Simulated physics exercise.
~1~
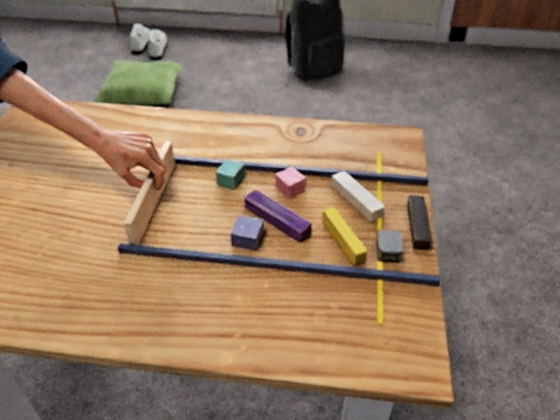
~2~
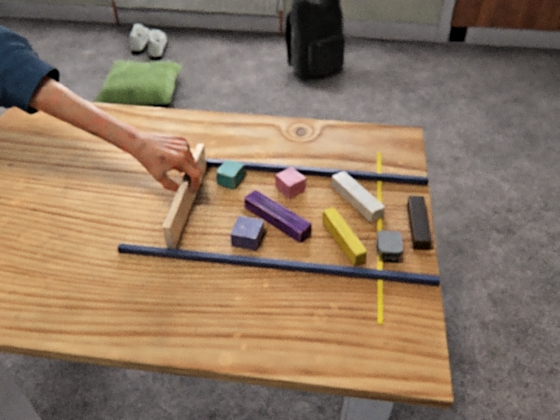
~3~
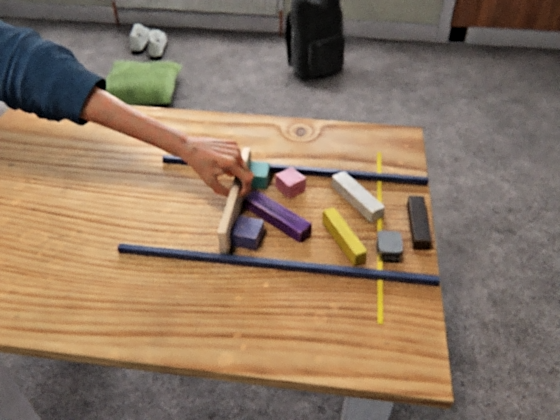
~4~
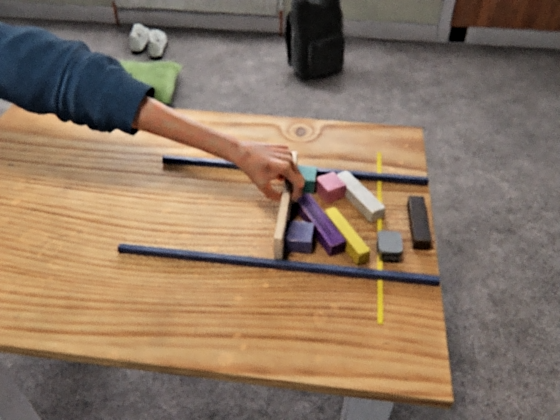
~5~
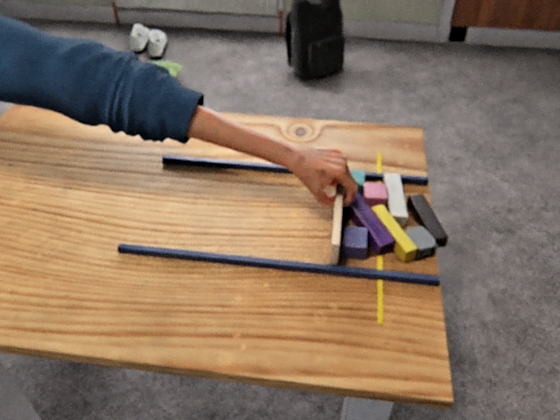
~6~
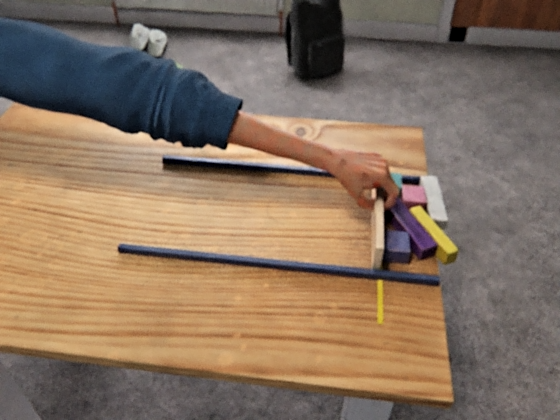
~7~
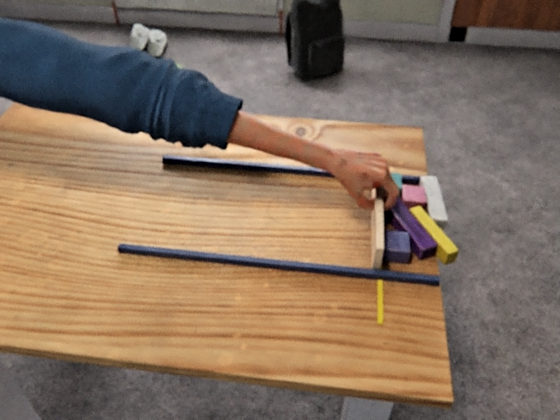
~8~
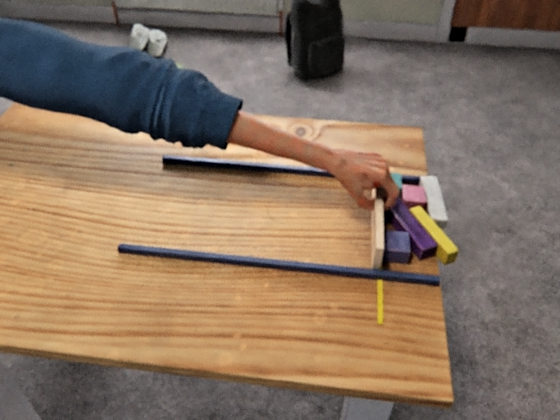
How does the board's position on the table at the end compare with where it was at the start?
At the start the board stands toward the left ends of the two dark rails, clear of the blocks. By the end it is much farther right, at the yellow tape near the table's right edge.
